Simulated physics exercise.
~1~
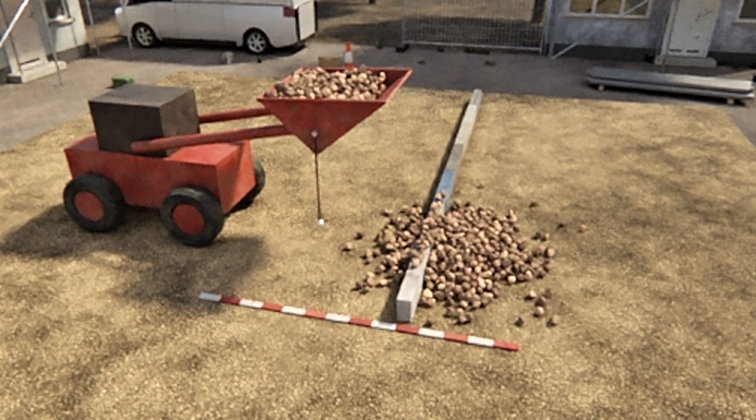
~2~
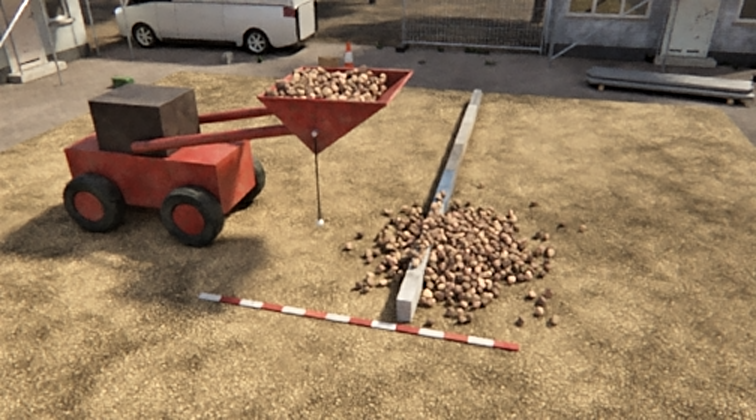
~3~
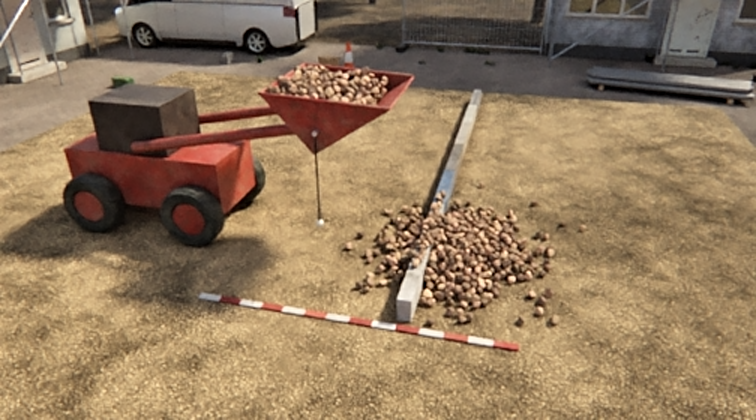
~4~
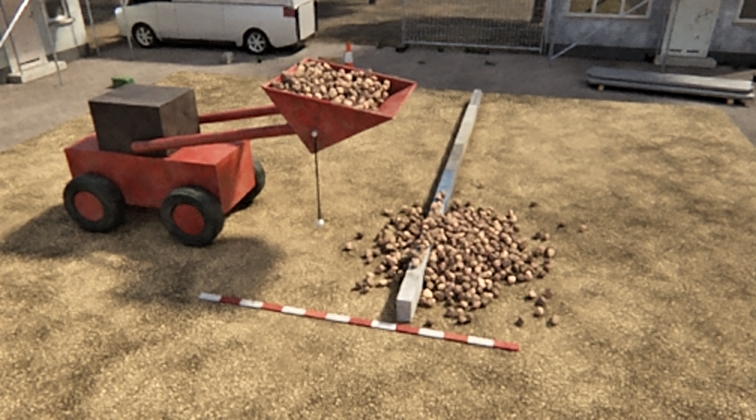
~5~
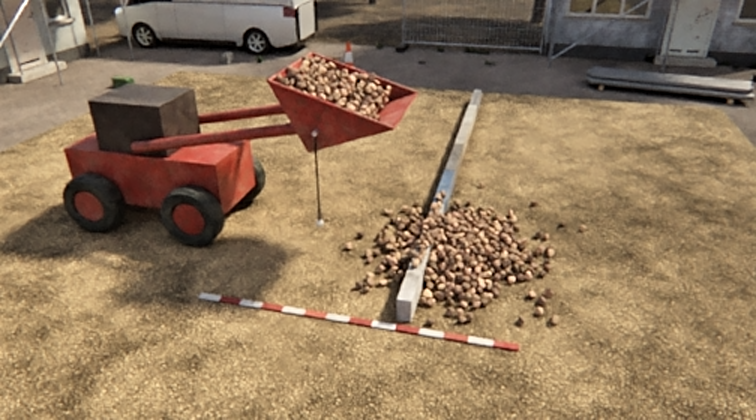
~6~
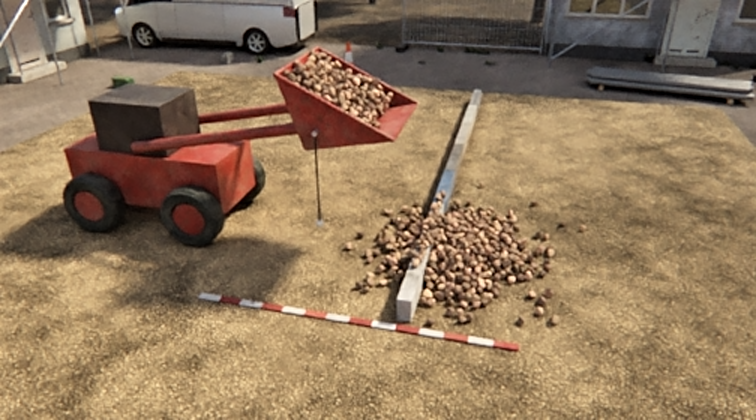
On a gravelly yard, a red loader's raised bucket of stones slowly tilts forward beside a loose stone pile across a kerb.
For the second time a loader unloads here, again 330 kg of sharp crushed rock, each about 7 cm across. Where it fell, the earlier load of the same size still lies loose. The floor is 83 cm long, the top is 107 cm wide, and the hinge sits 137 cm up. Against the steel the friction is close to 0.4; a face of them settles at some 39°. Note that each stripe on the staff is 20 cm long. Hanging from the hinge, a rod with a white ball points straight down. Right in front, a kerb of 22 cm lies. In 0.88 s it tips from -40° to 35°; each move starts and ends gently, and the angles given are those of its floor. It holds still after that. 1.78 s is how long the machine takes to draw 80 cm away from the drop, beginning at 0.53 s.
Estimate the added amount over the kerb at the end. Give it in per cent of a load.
Roughly 2 per cent of a load.
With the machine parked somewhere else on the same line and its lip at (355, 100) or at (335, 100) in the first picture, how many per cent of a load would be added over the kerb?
First place about 0 %, second about 0 %.
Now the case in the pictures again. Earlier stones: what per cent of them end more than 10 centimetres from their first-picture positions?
Some 0 percent, give or take.
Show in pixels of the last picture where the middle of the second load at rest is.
Around (390, 235).
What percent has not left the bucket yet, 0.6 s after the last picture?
About 70 per cent is held.
Then, 0.3 s after the last picture the floor is at 23°; in per cent of one load, 100 in the bucket, 20 on this side of the kerb, 80 over the kerb; the foremost stones are at (556, 259).
Then, 0.6 s after the last picture the floor is at 35°; in per cent of one load, 69 in the bucket, 51 on this side of the kerb, 80 over the kerb; the foremost stones are at (556, 259).
Then, 2.4 s after the last picture the floor is at 35°; in per cent of one load, 0 in the bucket, 118 on this side of the kerb, 82 over the kerb; the foremost stones are at (556, 259).
Then, 5.0 s after the last picture the floor is at 35°; in per cent of one load, 0 in the bucket, 118 on this side of the kerb, 82 over the kerb; the foremost stones are at (556, 259). Net gain over the kerb, 2.
